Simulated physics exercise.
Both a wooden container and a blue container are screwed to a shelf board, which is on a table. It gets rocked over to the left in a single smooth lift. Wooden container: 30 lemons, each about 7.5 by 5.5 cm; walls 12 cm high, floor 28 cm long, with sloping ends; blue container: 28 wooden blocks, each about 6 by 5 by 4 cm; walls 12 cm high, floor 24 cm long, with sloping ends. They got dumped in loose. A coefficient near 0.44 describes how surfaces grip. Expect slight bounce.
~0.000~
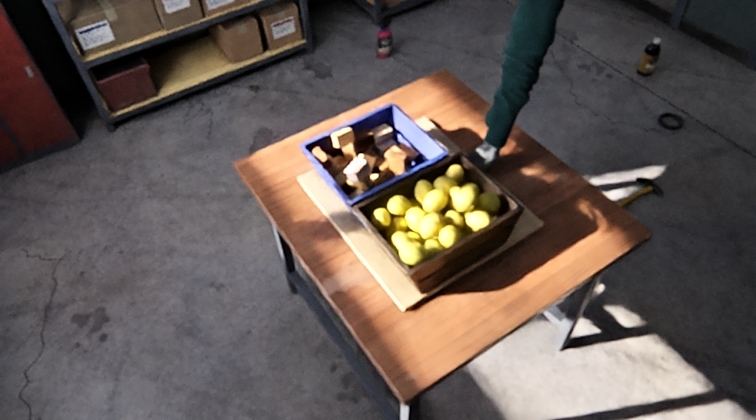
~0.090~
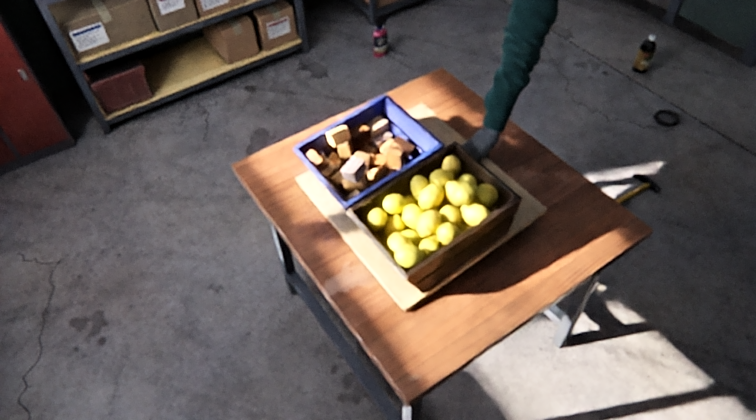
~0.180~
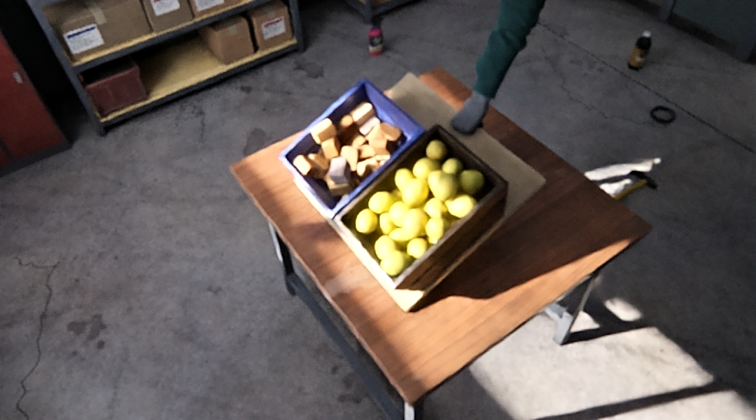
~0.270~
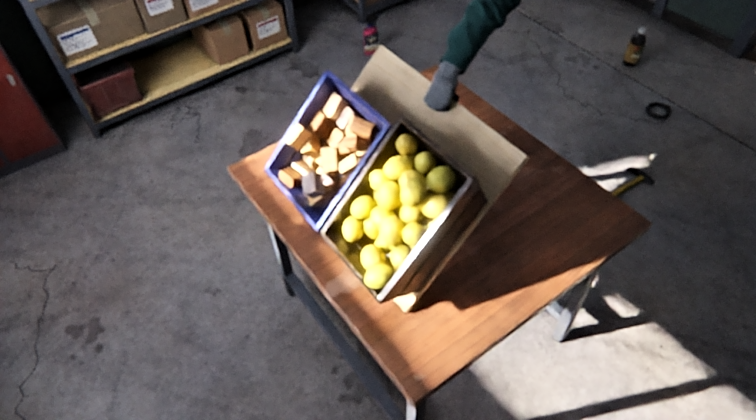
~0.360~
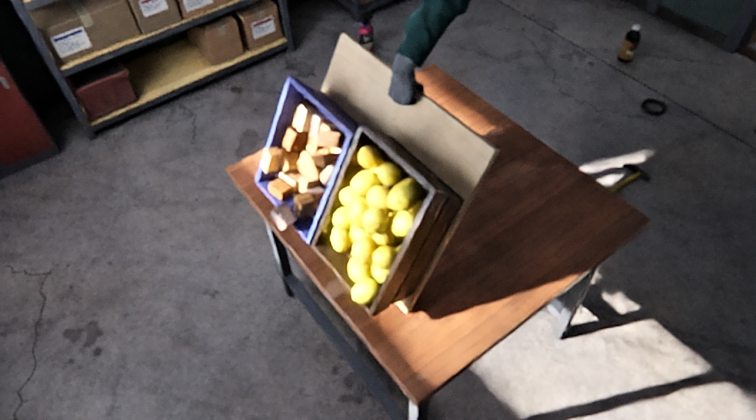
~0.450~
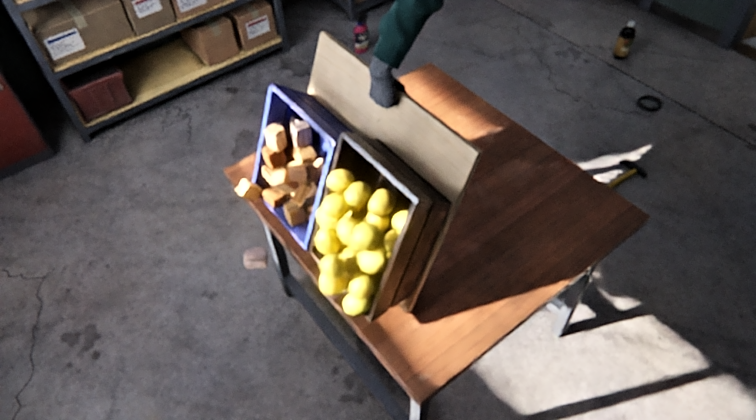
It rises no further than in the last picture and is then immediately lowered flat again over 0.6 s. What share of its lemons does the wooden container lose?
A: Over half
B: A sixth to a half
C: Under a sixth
Over half.
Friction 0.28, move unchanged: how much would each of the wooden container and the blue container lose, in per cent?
Then the wooden container sheds 70 per cent, while the blue container sheds 50 per cent.
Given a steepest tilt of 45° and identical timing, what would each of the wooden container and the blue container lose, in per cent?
Then wooden container 10 %, blue container 0 %.
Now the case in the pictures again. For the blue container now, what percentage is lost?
Blue container: 30% lost.
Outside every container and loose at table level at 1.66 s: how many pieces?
About 2 of them.
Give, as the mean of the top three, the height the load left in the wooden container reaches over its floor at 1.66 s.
12 cm or so.
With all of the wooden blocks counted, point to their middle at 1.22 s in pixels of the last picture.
At about (340, 182) in pixels.
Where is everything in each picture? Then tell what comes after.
In the first frame (places track the rim corner closest to us here, unless another is named; the camera moves round a little), wooden container (412, 271); blue container (by its farthest rim corner) (392, 104); tipped 0°; all still inside.
Wooden container (408, 274); blue container (385, 95); tipped 7°, in the second frame.
Wooden container (395, 284); tipped 24°, in the third frame.
Wooden container (380, 299); tipped 44°, in the fourth frame.
Wooden container (371, 313); tipped 61°, in the fifth frame.
Wooden container (369, 319); tipped 68°; 8 out, the lowest block at (256, 258), in the sixth frame.
After 0.64 s, tilt 52°; the wooden container is down by 16 of 30 and the blue container is down by 5 of 28.
After 0.88 s, tilt 13°; the wooden container is down by 19 of 30 and the blue container is down by 9 of 28.
After 1.22 s, tilt 0°; the wooden container is down by 19 of 30 and the blue container is down by 9 of 28.
When it is over (at 1.66 s), the wooden container is down by 19 of 30 and the blue container is down by 9 of 28. Asked share, 19 of 30, 63 per cent.
